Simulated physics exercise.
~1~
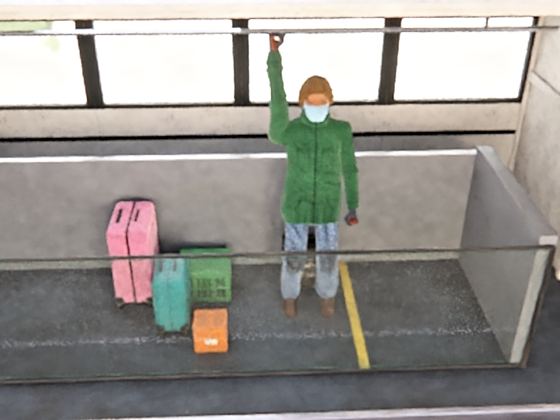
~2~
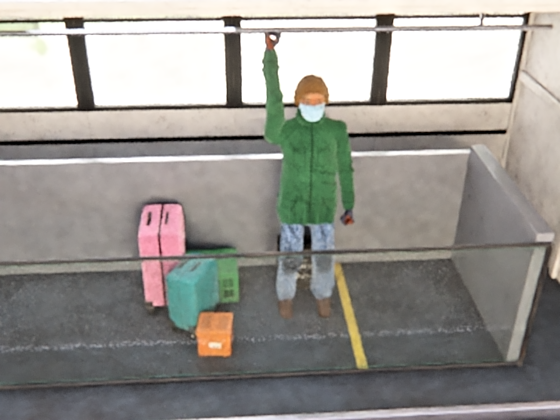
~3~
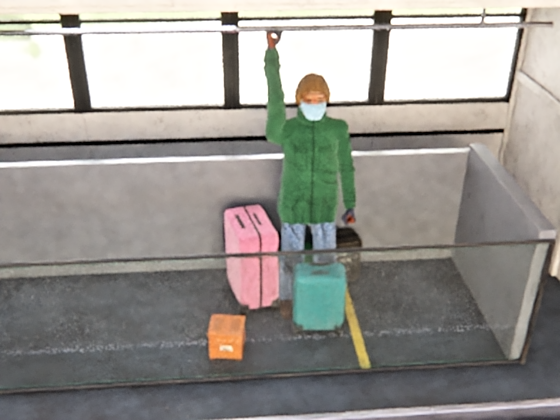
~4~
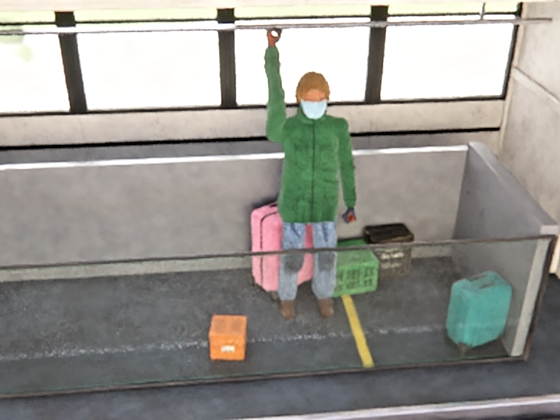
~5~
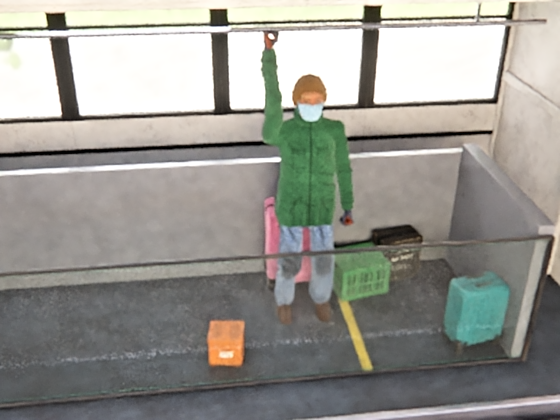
To begin with, a masked traveller in a green coat and brown hat grips an overhead rail in a bus bay, with a pink case, a teal case, a green crate and an orange tub to the left. The two cases roll right, bunching around the crate. Next the teal case passes in front of the traveller's legs while the pink one slides in beside them. The teal case then crosses the yellow line and travels far right. Finally it stands near the end panel, with the green crate and a black carton also across, while the pink case and orange tub remain short.
